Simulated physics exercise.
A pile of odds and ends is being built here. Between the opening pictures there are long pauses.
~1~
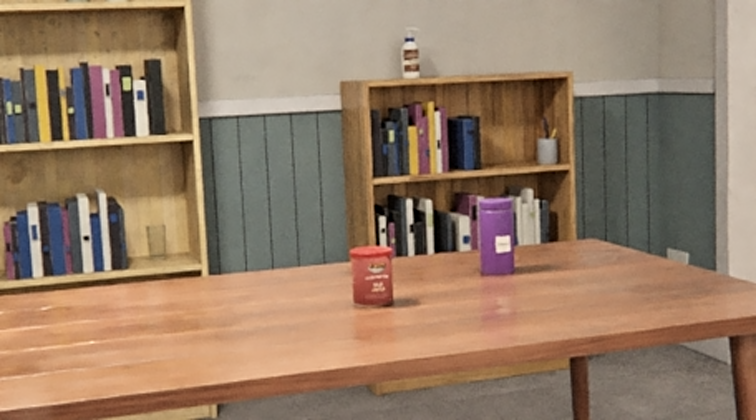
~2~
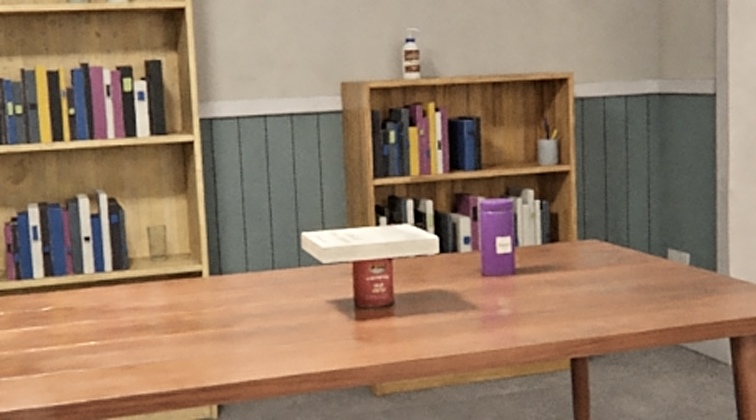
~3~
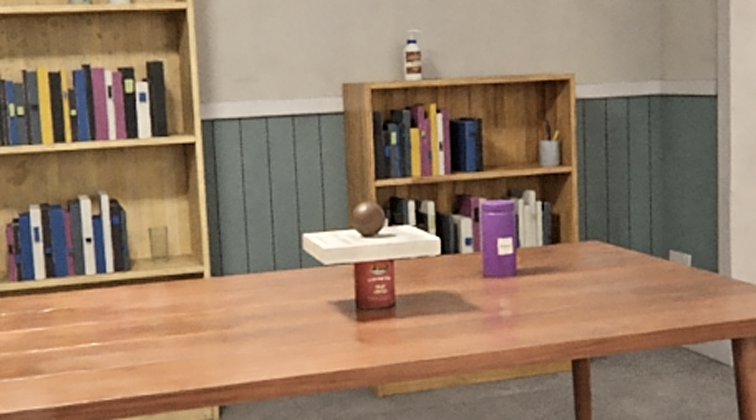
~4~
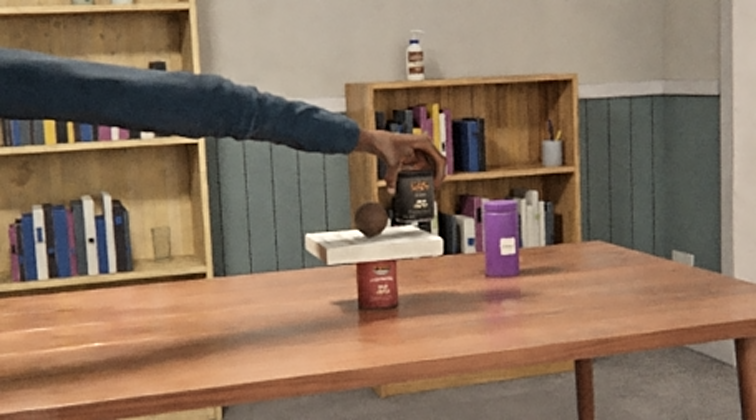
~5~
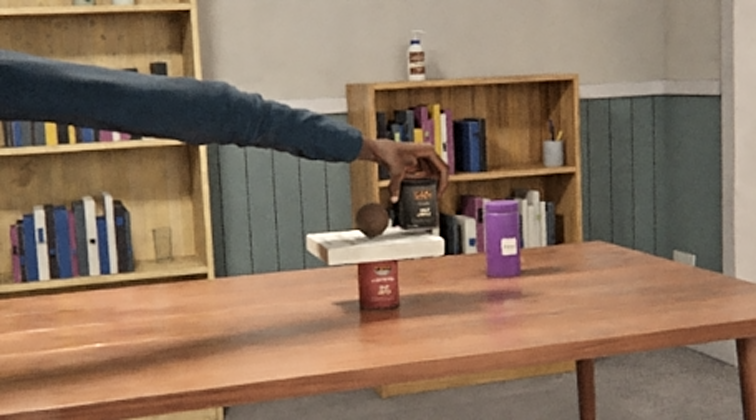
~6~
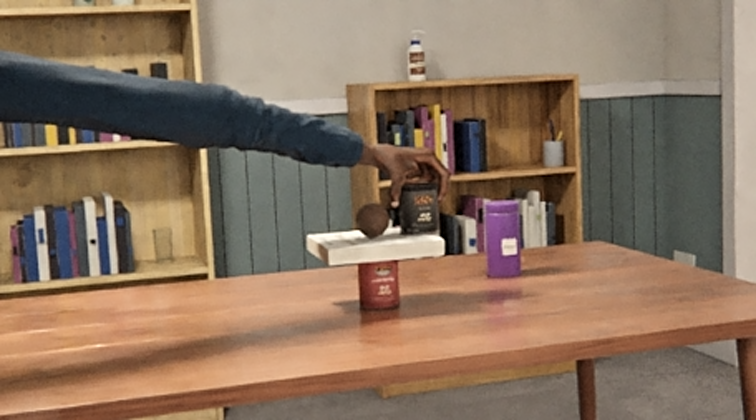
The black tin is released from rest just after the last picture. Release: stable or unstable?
Stable.
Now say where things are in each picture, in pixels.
In the first picture, the last thing is not in view yet; red pot (372, 277).
In the second picture, the last thing is not in view yet; purple jar (497, 237).
In the third picture, the last thing is not in view yet; red pot (374, 279).
In the fourth picture, still above its spot; black tin (415, 195); purple jar (501, 238).
In the fifth picture, still above its spot; black tin (418, 204); red pot (378, 279).
In the sixth picture, set down, still held; black tin (419, 209); purple jar (503, 239).
Then, 0.20 s after the last picture, nothing has stirred.
Then, 0.50 s after the last picture, black tin resting near (419, 209).
At rest, all 5 in place. Seen from the same camera at the end, black tin near (419, 209). The pile keeps its balance.
